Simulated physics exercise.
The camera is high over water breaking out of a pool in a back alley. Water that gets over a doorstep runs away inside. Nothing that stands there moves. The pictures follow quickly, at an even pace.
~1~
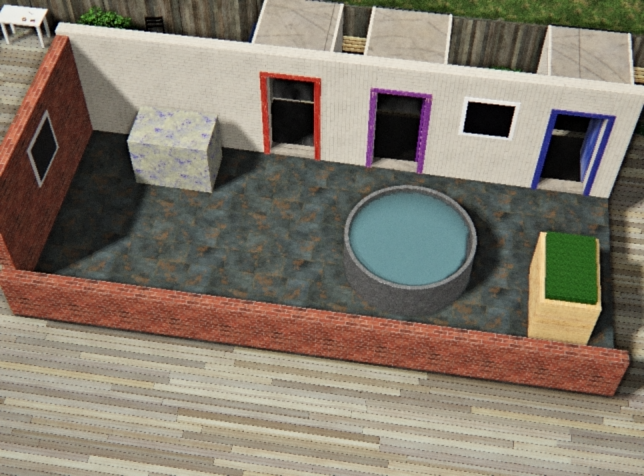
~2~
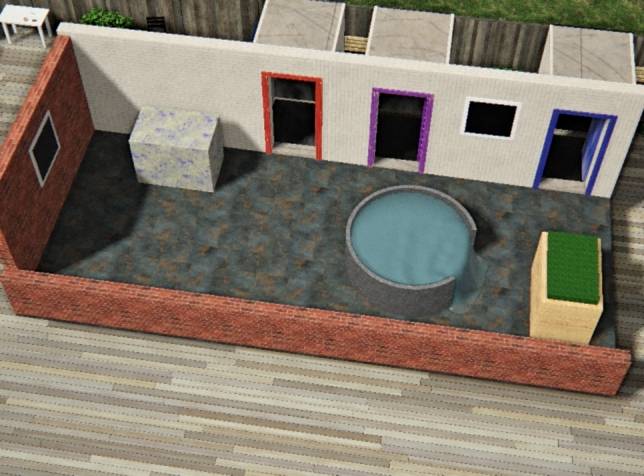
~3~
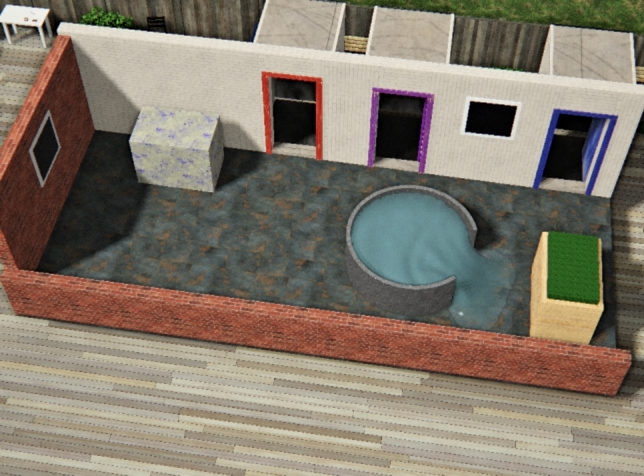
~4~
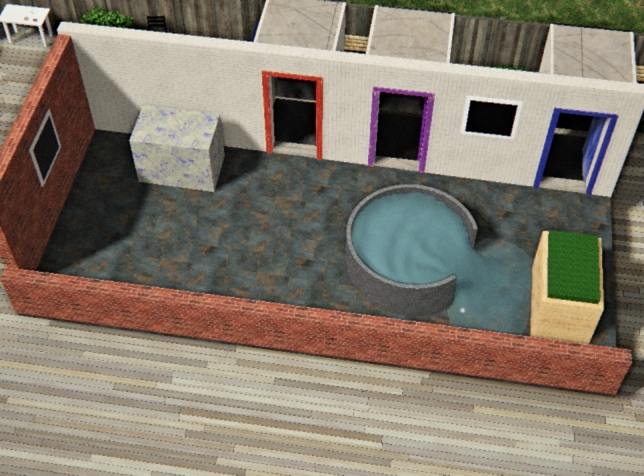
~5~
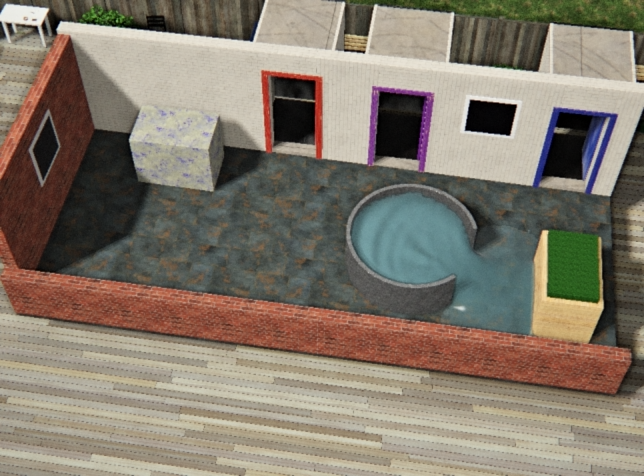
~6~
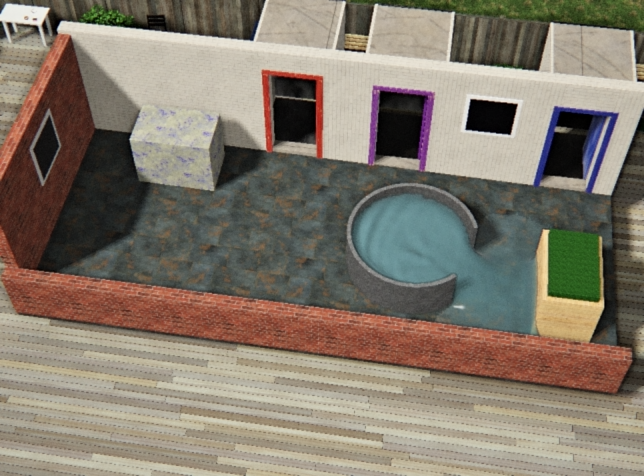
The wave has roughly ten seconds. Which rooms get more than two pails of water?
The red door admits no more than that; the purple door admits no more than that; the blue door lets in a lot.
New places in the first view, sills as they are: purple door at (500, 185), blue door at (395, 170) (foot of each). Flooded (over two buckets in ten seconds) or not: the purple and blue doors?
The purple door is over; the blue door takes less.
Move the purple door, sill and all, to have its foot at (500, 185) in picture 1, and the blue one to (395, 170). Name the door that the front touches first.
That is the purple one.
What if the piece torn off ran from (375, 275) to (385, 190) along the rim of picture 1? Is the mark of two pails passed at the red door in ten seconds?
In short: The red one goes over.
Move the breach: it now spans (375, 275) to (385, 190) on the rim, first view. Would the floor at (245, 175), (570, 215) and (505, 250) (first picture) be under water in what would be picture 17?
As listed: Under water, not flooded, not flooded.
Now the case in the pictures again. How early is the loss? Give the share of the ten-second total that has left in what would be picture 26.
Close to 45 %.
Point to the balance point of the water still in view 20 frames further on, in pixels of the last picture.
At about (447, 278).
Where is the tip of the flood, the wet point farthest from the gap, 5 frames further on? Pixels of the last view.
I would point to (596, 203).
A moment on, water covers 20 % of the floor; the red door not reached, the purple door not reached, the blue door not reached.
Next, water covers 25 % of the floor; the red door not reached, the purple door not reached, the blue door over two buckets in.
Then, water covers 40 % of the floor; the red door not reached, the purple door wet at the sill, nothing in, the blue door far over two buckets in.
Later, water covers 80 % of the floor; the red door wet at the sill, nothing in, the purple door wet at the sill, nothing in, the blue door far over two buckets in.
In the end, water covers 90 % of the floor; the red door wet at the sill, nothing in, the purple door wet at the sill, nothing in, the blue door far over two buckets in.
